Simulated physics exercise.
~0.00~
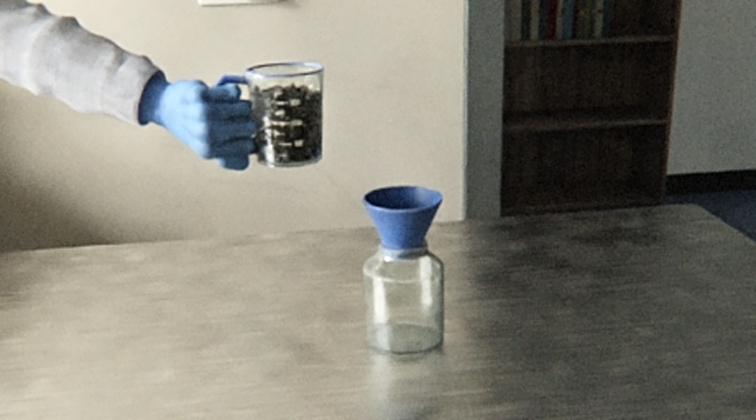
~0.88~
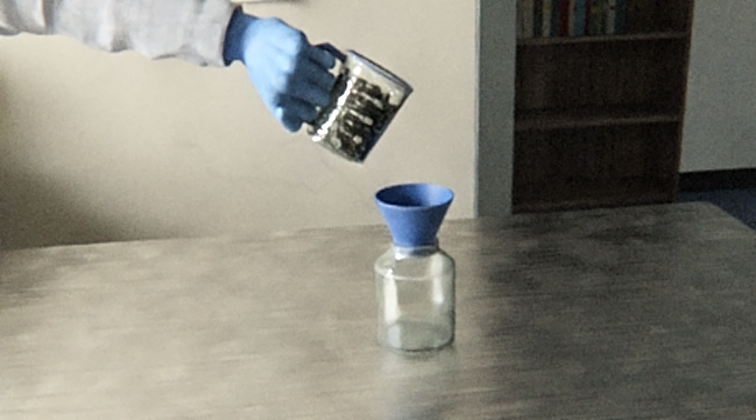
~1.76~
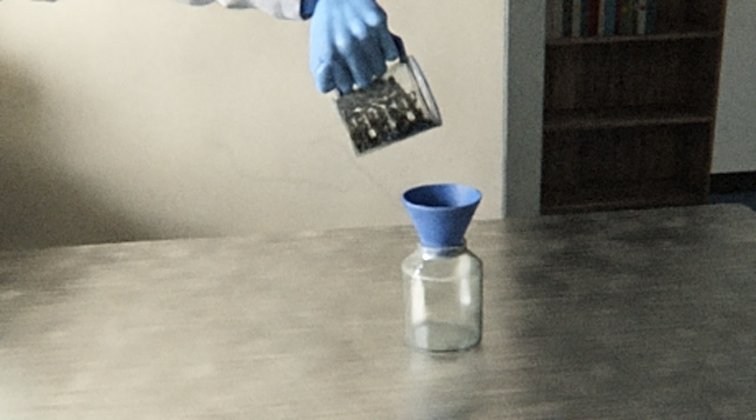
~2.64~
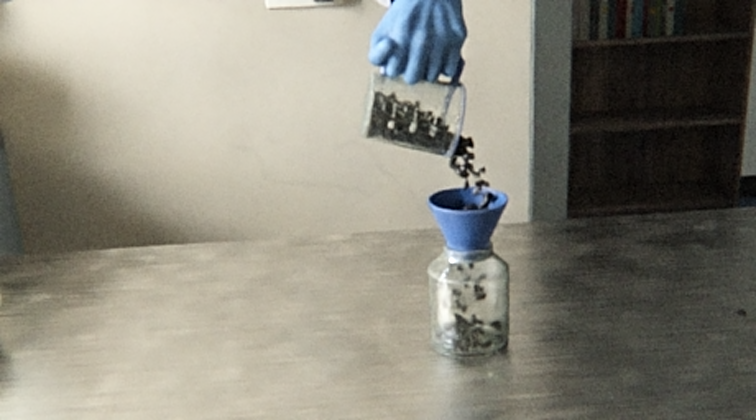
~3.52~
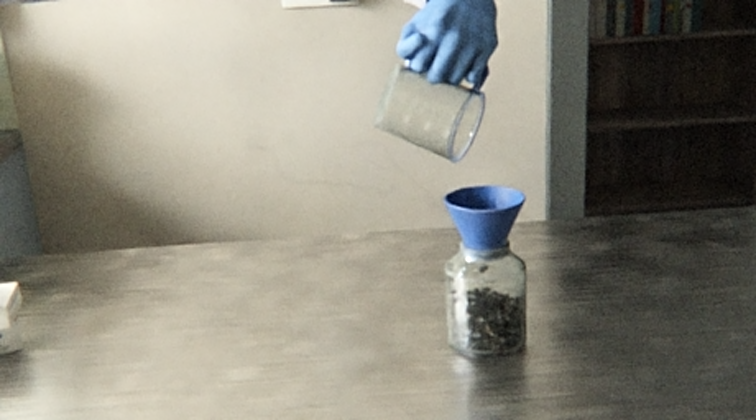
We see a blue-gloved hand lift a clear cup of dark pieces over a blue funnel in a glass jar and tip it until the pieces tumble through, leaving the jar largely filled and the tilted cup looking nearly empty above the funnel.
